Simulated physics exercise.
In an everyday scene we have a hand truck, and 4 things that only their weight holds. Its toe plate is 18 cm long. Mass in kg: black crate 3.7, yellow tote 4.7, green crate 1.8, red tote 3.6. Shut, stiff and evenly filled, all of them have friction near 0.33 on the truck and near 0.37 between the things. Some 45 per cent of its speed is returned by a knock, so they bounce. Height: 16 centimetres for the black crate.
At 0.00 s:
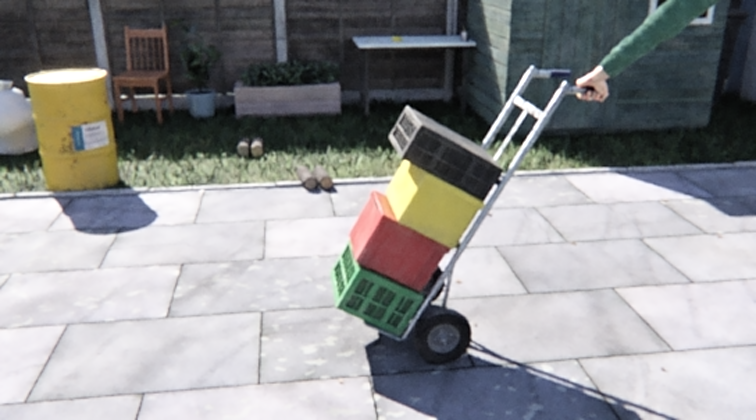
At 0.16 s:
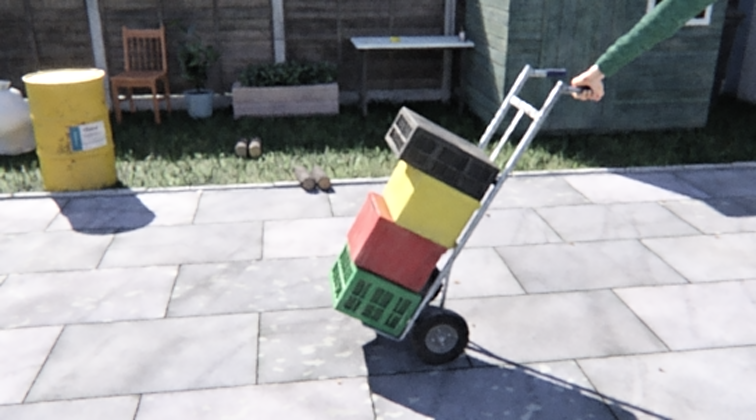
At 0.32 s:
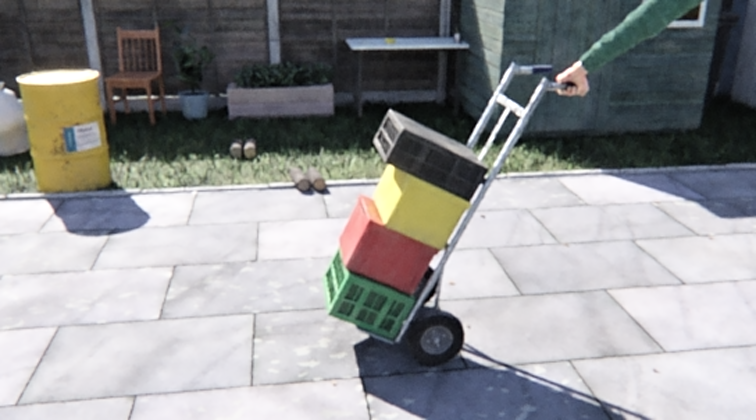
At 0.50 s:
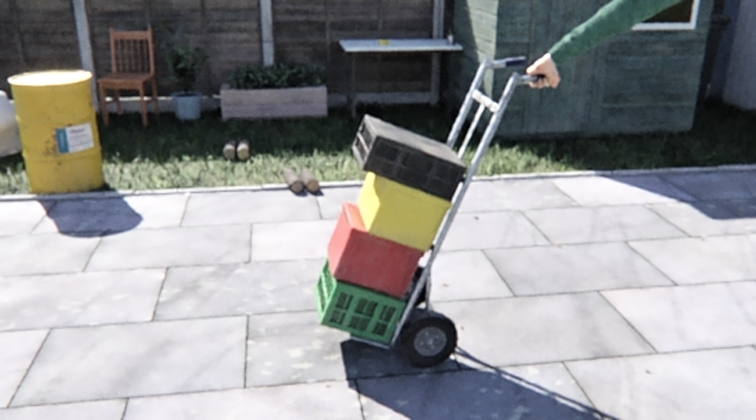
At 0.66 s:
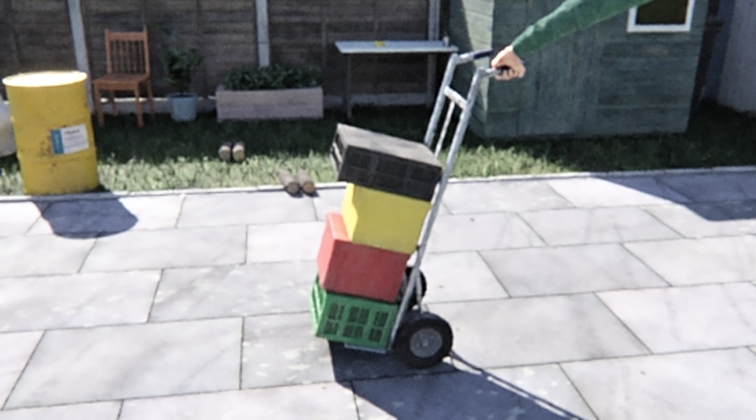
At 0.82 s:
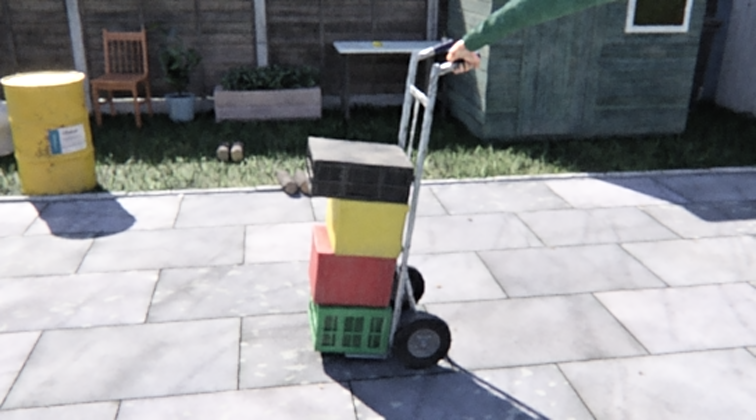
On a sunlit paved patio beside a strip of grass, a hand in a green sleeve holds a tilted hand truck stacked with a green crate, red and yellow totes and a black crate. The arm pushes the handle leftward, and the truck swings up until it stands nearly upright.
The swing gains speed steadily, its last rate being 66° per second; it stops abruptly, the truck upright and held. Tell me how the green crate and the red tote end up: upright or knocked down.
The green crate tips; the red tote tips.
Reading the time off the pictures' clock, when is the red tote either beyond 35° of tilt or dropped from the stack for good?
Answer: Near 1.8 s.
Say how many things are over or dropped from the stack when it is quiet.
I count 4.
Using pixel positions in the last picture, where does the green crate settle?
Roughly (295, 314).
After 1.32 s, truck upright; red tote tipped 15° from how it sat near (323, 272); green crate tipped 15° from how it sat near (341, 314); black crate tipped 15° from how it sat.
After 1.82 s, truck upright; black crate now dropped from the stack; red tote tipped 39° from how it sat near (288, 277); green crate tipped 39° from how it sat near (326, 307).
After 2.12 s, truck upright; yellow tote and red tote now dropped from the stack; green crate on its side near (296, 311).
After 2.42 s, truck upright; green crate on its side near (295, 314).
At rest (3.5 s), dropped from the stack and tipped over, black crate, yellow tote and red tote; tipped over on the truck, green crate. Seen from the same camera at the end, green crate near (295, 314), red tote near (230, 317).
